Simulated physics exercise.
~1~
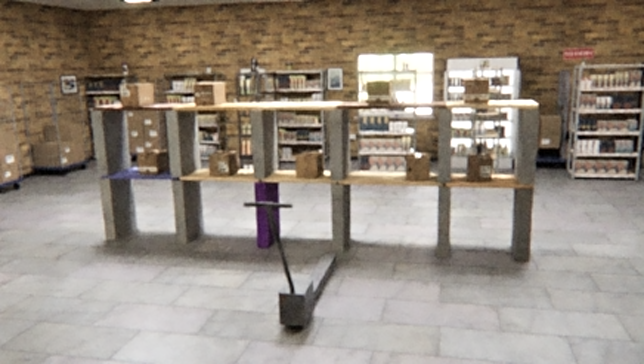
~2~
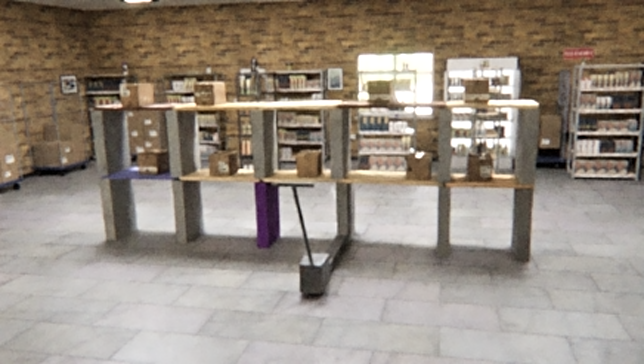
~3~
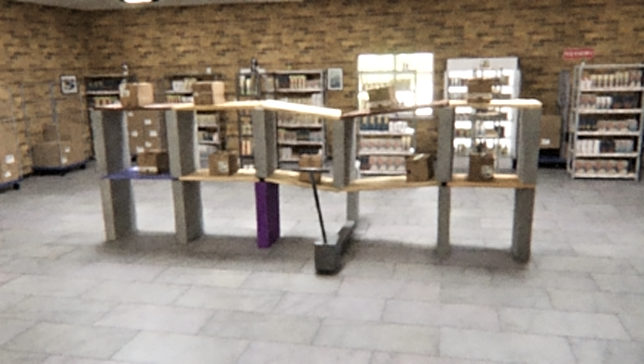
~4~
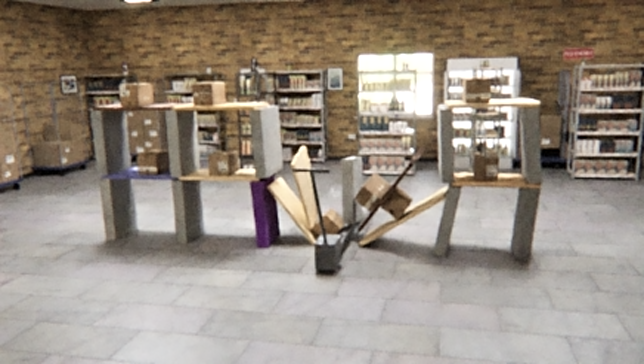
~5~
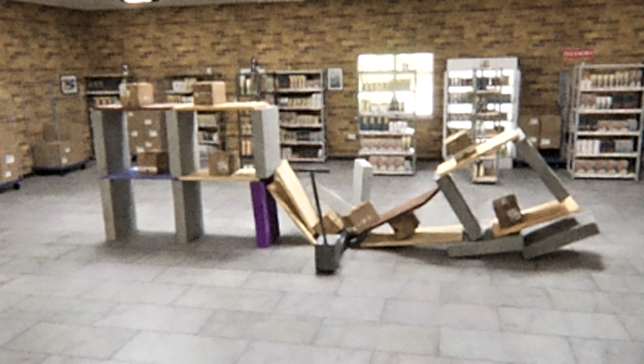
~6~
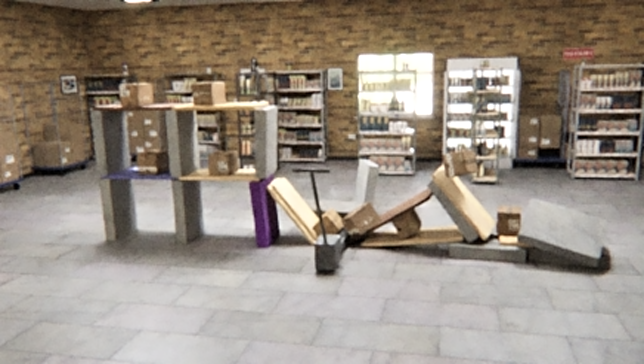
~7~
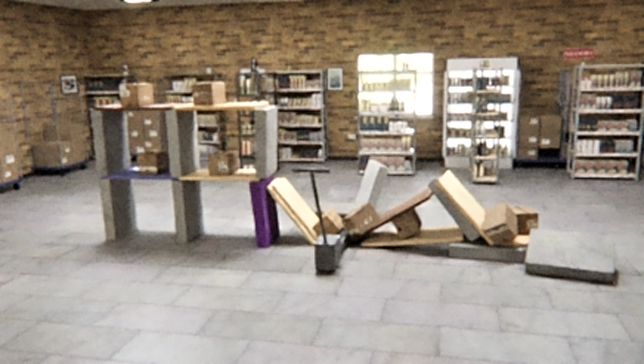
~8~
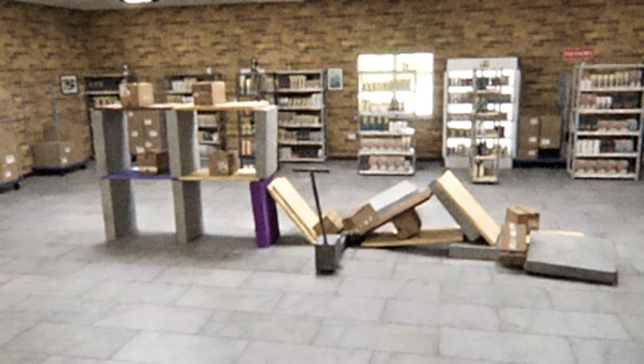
A long two-tier rack of grey uprights and pale boards, holding brown cartons, stands on the tiled floor of a brick-walled shop, seen from the front by a still camera. One upright low near the middle is purple, and a board at left is blue. A grey jack with a tall handle slides in from the front toward the foot of an upright right of the purple one. The boards above sag, then the middle drops in a V. The right end topples rightward into a heap, while the left part stays standing, the purple upright leaning slightly.
